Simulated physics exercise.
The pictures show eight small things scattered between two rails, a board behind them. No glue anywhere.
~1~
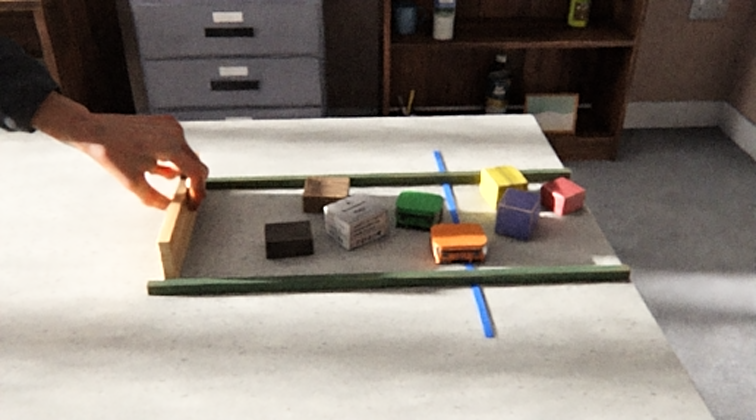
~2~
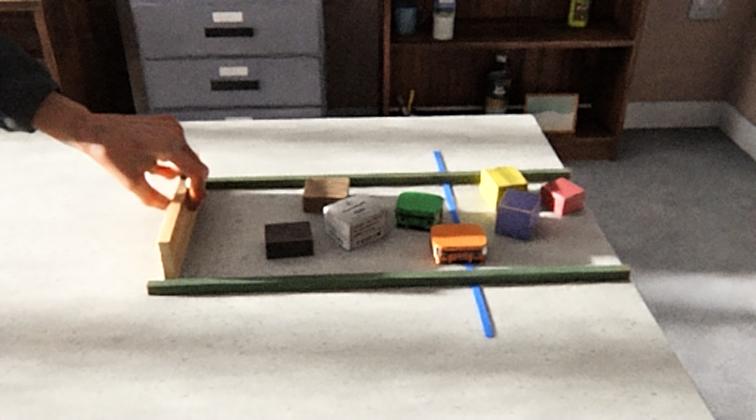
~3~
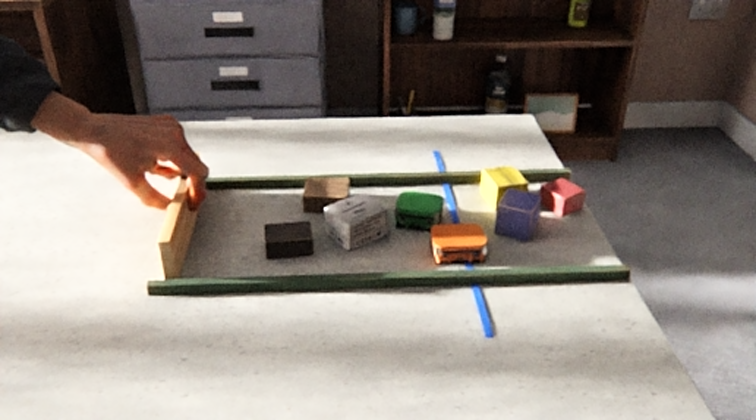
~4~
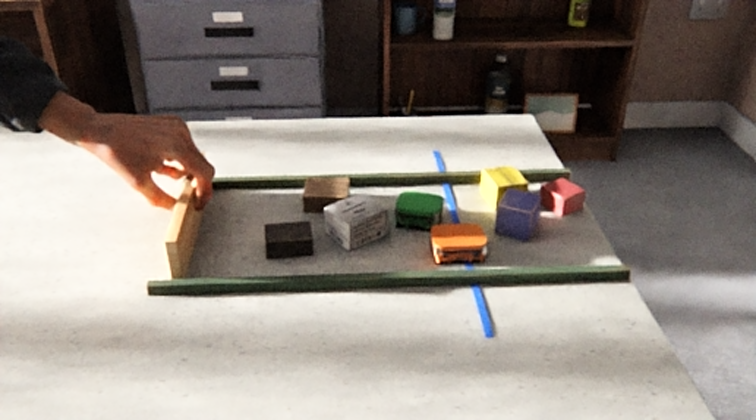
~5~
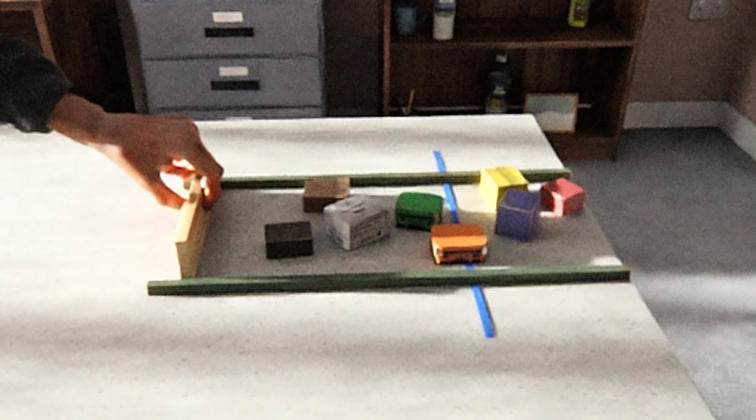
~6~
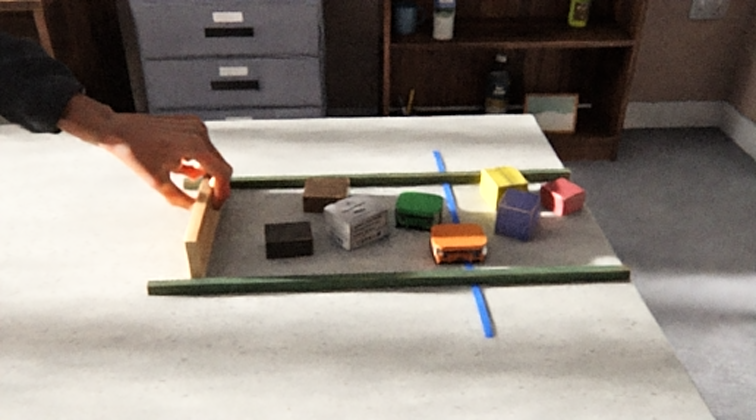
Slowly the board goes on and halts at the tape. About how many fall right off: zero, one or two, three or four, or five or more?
Outcome: The number that fall off is zero.
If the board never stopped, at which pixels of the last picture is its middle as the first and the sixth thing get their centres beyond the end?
About (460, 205), then (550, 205).
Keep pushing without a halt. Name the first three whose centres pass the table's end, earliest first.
In order: The red block, the yellow box, the blue block.
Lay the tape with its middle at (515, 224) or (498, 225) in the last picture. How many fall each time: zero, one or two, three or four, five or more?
For each place: One to two; one or two.
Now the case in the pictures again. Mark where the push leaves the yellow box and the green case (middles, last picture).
About (547, 179), and the other about (512, 187).
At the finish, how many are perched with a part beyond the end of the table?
The number is 1.
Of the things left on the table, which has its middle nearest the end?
The red block ends nearest.
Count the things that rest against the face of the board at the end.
It touches 2.
A little later, none off yet; red block at rest near (562, 197); blue block at rest near (518, 214); yellow box at rest near (504, 187).
When it is over, the number that fall off is zero.
